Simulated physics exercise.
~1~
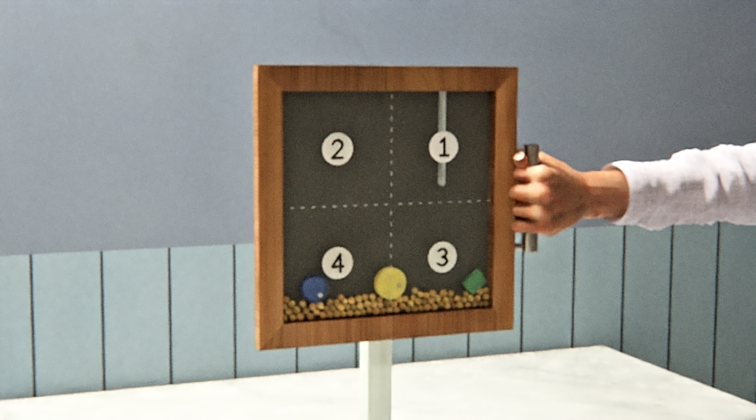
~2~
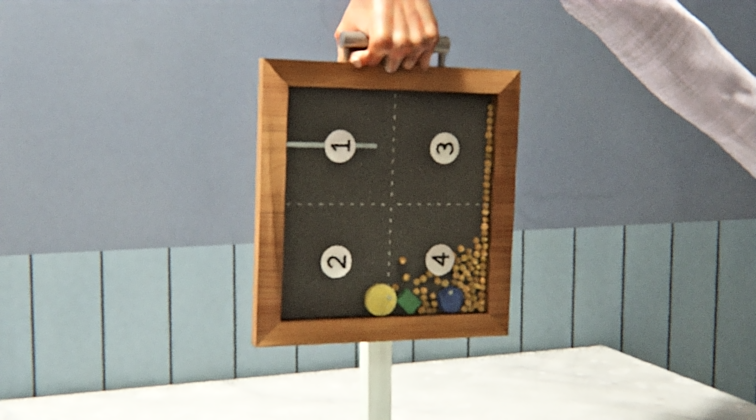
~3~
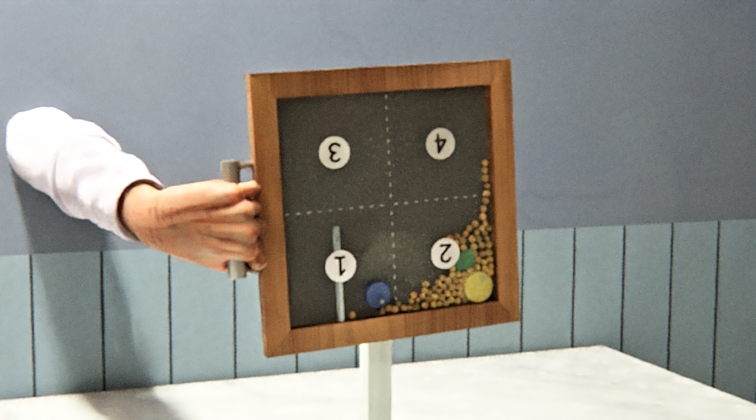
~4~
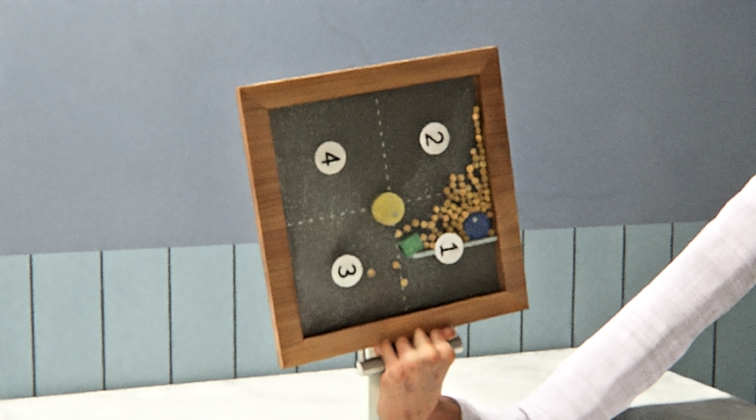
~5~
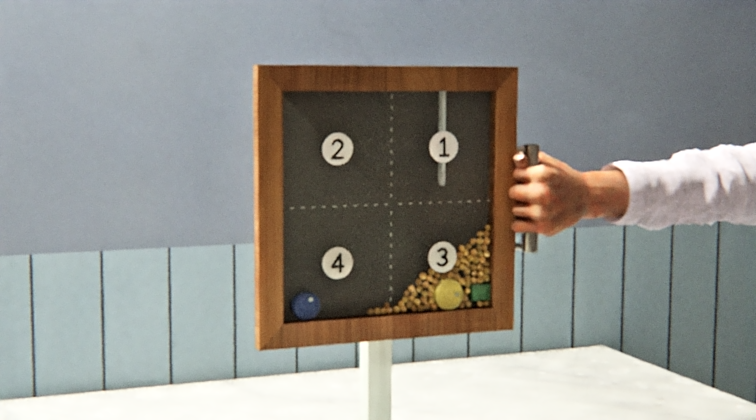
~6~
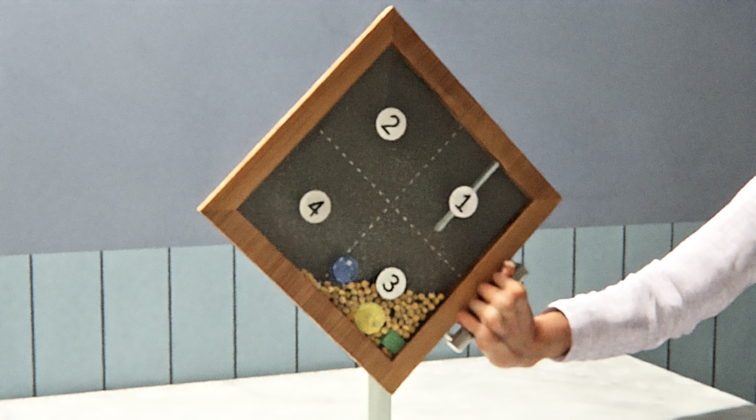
Hand turning a wooden-framed box of chickpeas anticlockwise full circle, then partway back, leaving discs and green block in quarter three.
